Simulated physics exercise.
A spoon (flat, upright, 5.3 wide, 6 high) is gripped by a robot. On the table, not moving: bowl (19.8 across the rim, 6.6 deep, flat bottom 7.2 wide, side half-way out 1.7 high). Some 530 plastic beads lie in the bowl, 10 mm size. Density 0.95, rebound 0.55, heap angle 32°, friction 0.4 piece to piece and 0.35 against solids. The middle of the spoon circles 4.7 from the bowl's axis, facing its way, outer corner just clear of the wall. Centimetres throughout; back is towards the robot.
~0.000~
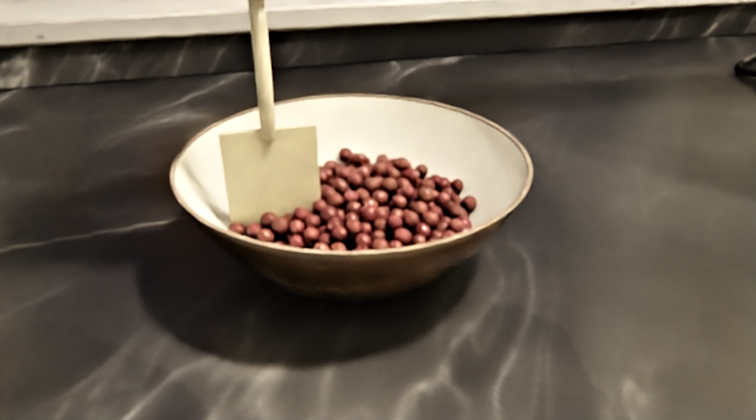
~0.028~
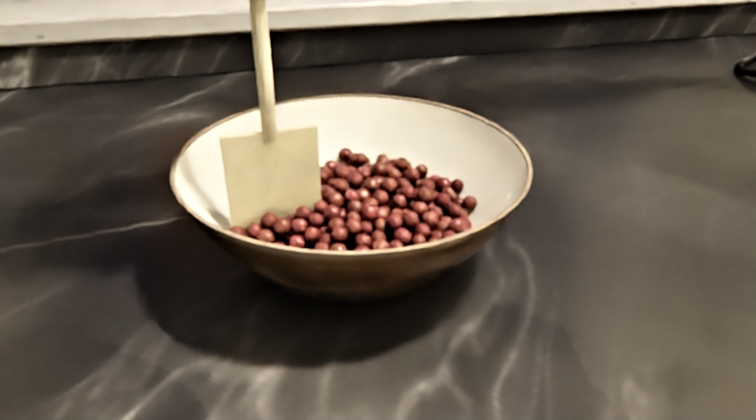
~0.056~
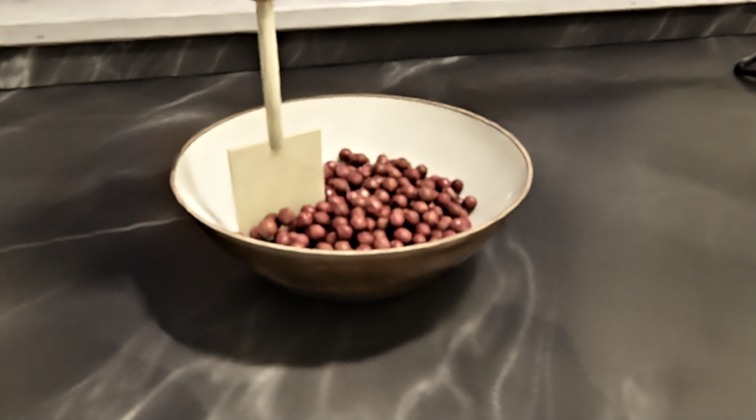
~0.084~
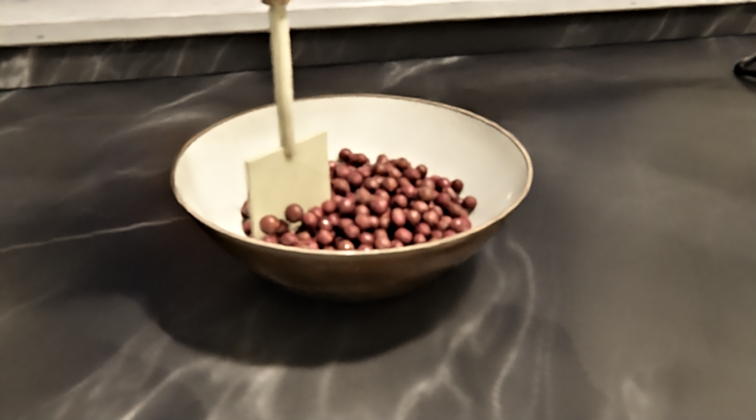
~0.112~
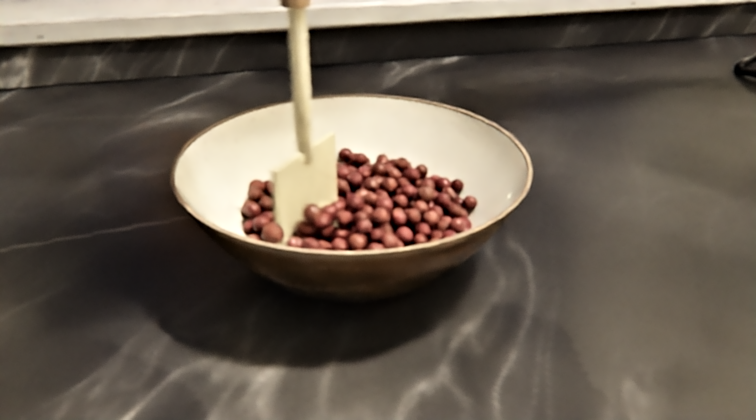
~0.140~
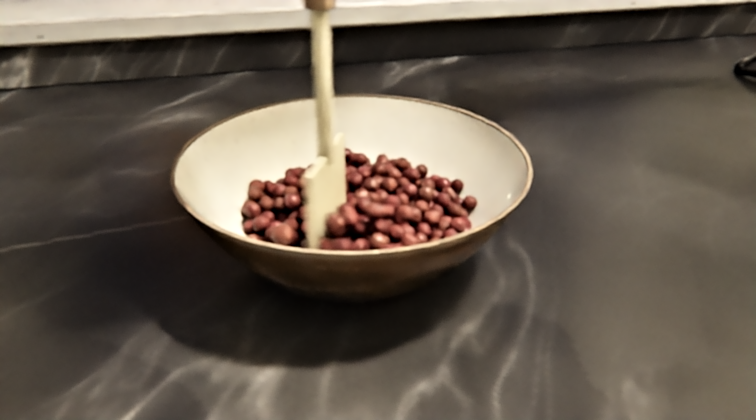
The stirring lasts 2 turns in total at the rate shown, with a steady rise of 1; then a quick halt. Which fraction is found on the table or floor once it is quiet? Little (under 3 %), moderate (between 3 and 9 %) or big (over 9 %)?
Answer: Moderate; between 3 and 9 % of the plastic beads finish on the table or floor.
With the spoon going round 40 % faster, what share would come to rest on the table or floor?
In that case some 15 per cent.
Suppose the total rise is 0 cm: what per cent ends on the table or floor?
About 10 per cent.
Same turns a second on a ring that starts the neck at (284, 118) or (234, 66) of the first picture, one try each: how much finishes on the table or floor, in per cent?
Some 0 and 0 per cent.
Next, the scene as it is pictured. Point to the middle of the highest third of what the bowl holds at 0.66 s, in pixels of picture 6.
Near (268, 188).
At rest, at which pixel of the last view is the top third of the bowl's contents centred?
Near (340, 203).
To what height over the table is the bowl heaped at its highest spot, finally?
Some 6.0 cm.
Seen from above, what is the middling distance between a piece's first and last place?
About 4 cm.
By 0.66 s, 320° round, highest piece 8 above the table; 516 in the bowl, 12 on the table or floor, 2 in flight or on the tool.
By 1.17 s, 220° round, highest piece 8 above the table; 505 in the bowl, 24 on the table or floor, 1 in flight or on the tool.
By 1.63 s, 0° round, highest piece 6 above the table; 503 in the bowl, 27 on the table or floor.
By 2.33 s, 0° round, highest piece 6 above the table; 503 in the bowl, 27 on the table or floor.
Final count, 503 in the bowl, 27 on the table or floor. That is 5 % on the table or floor.
